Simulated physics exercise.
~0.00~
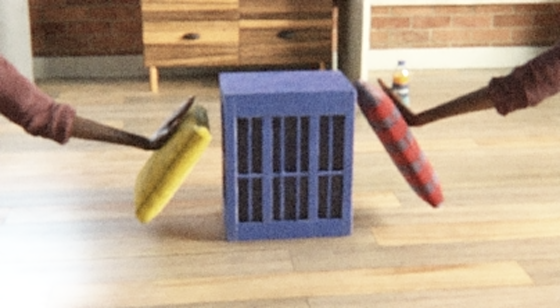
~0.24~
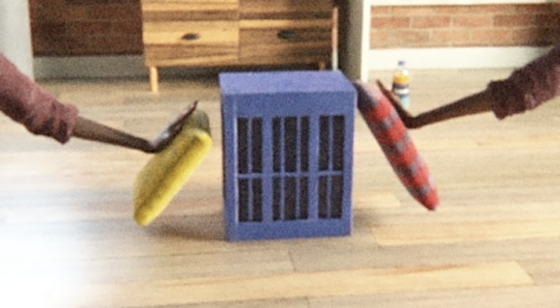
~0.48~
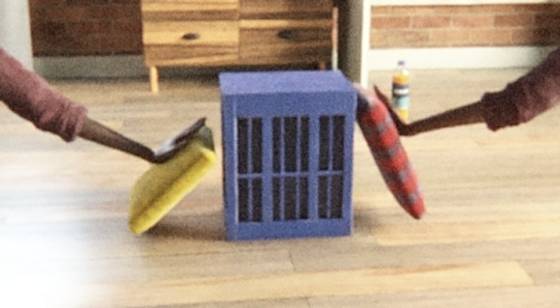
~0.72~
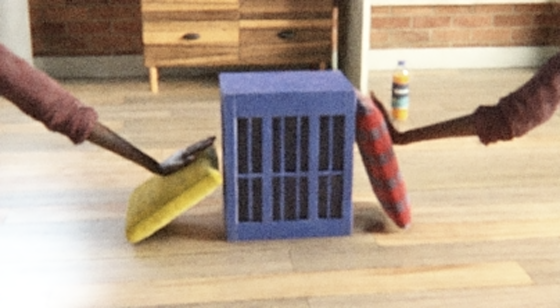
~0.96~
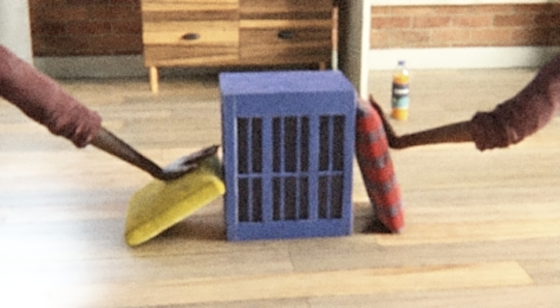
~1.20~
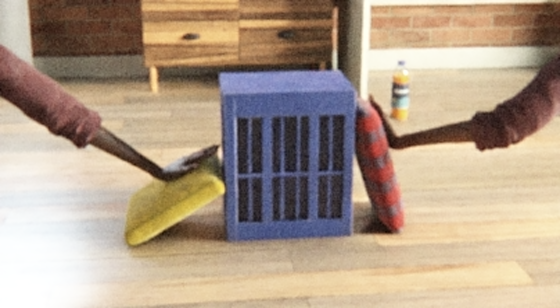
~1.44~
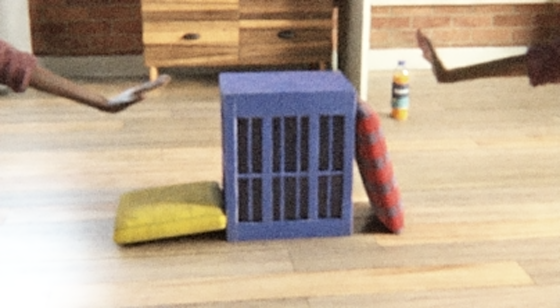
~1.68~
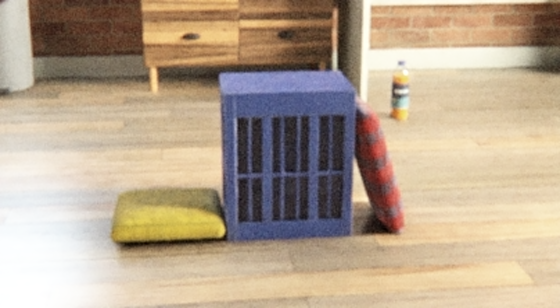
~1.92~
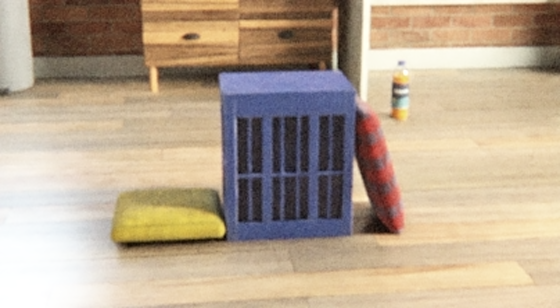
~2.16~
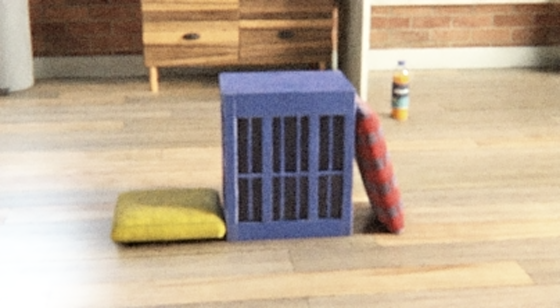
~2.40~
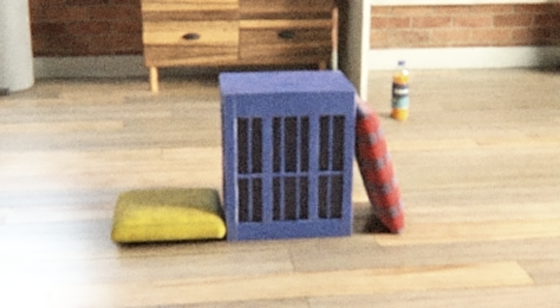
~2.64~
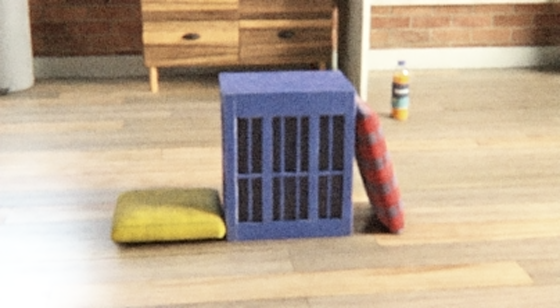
A blue crate with dark barred openings stands on a pale wooden floor, seen from the front by a still camera, with wooden drawers, a brick wall and a small orange bottle behind it. Two hands reach in from either side, one holding a yellow cushion on the left, the other a red checked pillow on the right. They lower both and lean them against the crate. The hands then let go and draw back out of view. The yellow cushion slumps flat onto the floor beside the crate, while the red pillow stays propped against its right side.
